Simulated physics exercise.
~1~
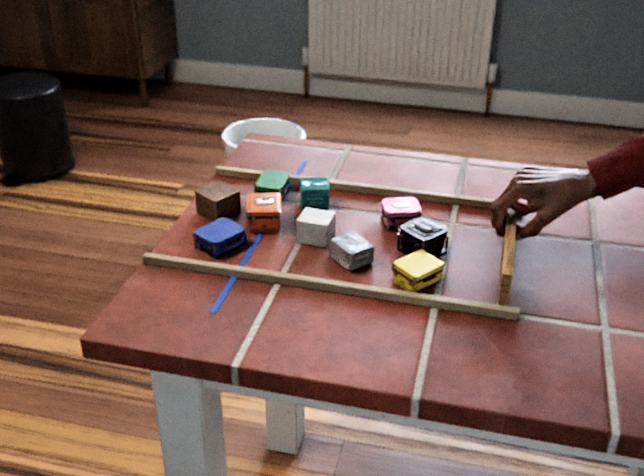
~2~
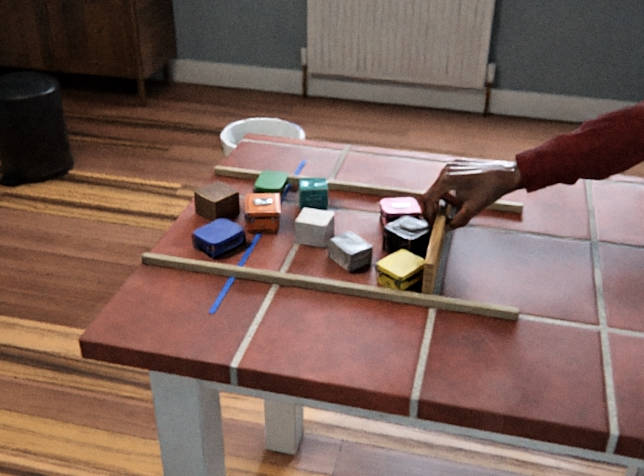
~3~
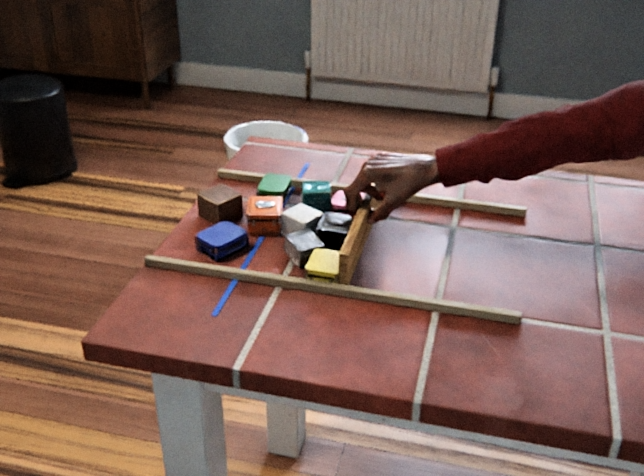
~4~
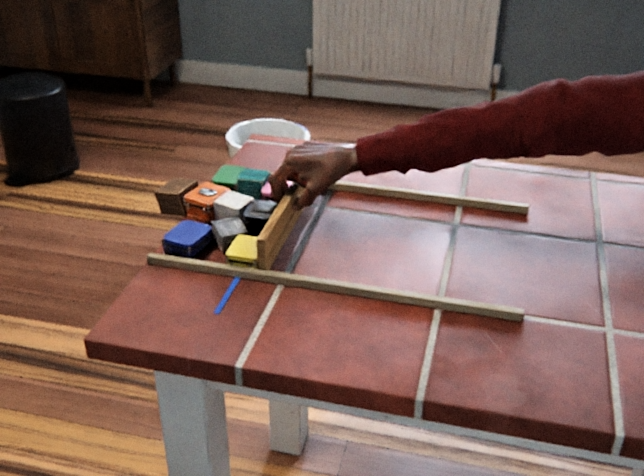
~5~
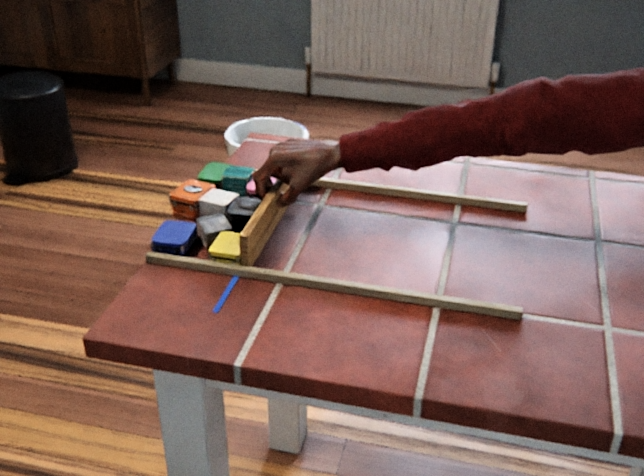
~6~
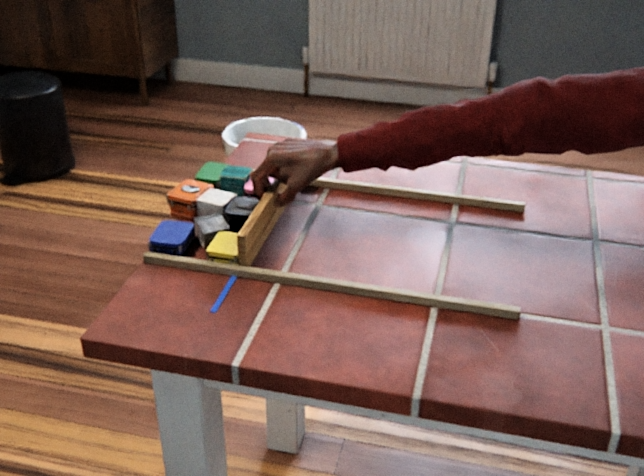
A hand in a dark red sleeve holds a small wooden board upright on a red-tiled table, seen from above in a slightly swaying view of a wood-floored room. Between two wooden strips sit small boxes and cases in brown, orange, green, teal, blue, white, grey, pink, black and yellow, with a blue tape line near the left end. The hand slides the board left, gathering the yellow, pink and black cases, then the grey ones. The packed cluster shifts toward the edge, and the brown block tilts and disappears over it. The board stops near the tape, the others crowded at the rim.
